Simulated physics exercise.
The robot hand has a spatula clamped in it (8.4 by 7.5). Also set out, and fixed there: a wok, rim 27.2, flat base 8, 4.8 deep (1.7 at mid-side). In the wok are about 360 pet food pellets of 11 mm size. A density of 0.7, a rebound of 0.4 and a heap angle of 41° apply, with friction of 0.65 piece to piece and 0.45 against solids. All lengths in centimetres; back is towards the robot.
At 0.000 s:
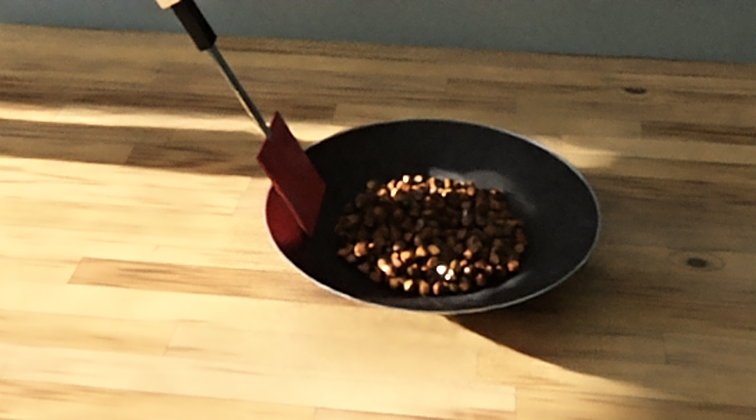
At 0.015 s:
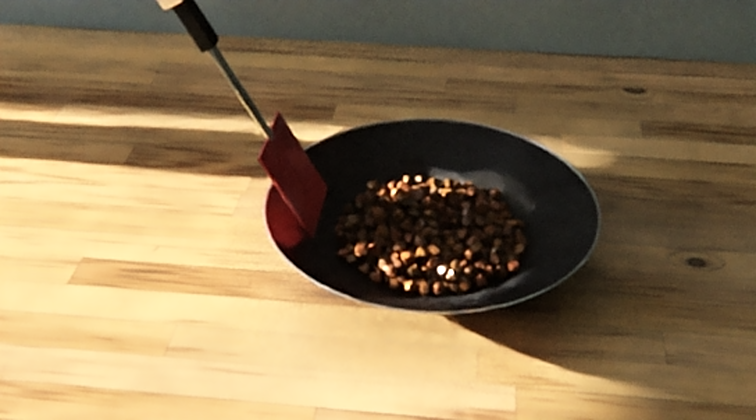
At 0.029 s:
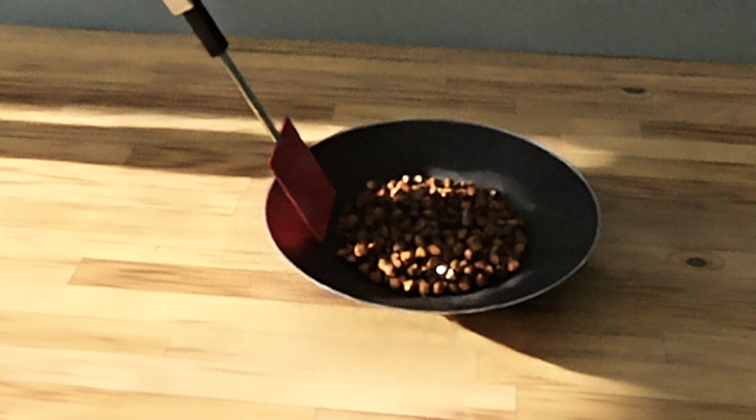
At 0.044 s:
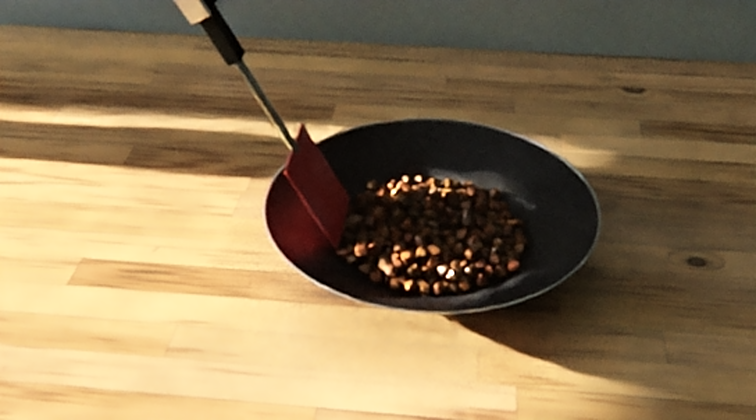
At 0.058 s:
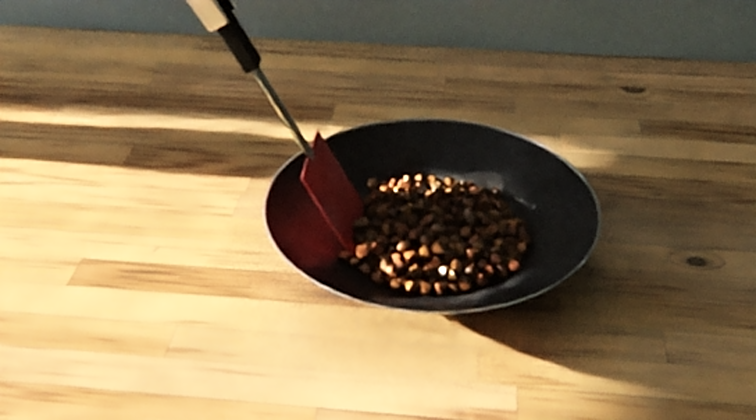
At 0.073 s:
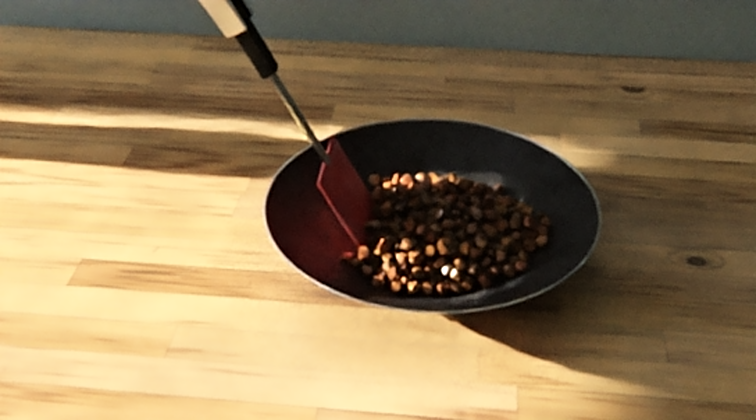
Red spatula sliding rightward into a dark wok on a wooden surface, pushing a heap of small brown pellets slightly right.
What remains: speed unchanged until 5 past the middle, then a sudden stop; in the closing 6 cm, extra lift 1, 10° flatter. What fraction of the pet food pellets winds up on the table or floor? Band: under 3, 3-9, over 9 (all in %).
Over 9 %.
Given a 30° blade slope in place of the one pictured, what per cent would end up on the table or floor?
It would be near 10 per cent.
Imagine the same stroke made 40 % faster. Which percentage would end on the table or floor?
Then around 20 percent would finish on the table or floor.
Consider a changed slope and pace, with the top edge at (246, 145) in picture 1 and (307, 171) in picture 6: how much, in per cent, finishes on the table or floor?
Close to 15 in a hundred.
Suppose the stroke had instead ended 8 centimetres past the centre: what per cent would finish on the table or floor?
That would give close to 45 per cent.
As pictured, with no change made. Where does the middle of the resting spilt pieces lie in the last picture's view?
Close to (669, 261) in pixels.
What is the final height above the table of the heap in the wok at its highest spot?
6.5 cm.
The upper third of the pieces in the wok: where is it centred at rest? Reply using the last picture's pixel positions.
Somewhere around (547, 212) in the last picture.
After 0.11 s, sloping 62°, highest piece 6 above the table; 363 in the wok.
After 0.14 s, sloping 58°, highest piece 7 above the table; 357 in the wok, 6 on the blade or in flight.
After 0.36 s, sloping 52°, highest piece 7 above the table; 319 in the wok, 41 on the table or floor, 3 on the blade or in flight.
After 1.41 s, sloping 52°, highest piece 6 above the table; 319 in the wok, 44 on the table or floor.
At rest, 319 in the wok, 44 on the table or floor. That is 12 % on the table or floor.
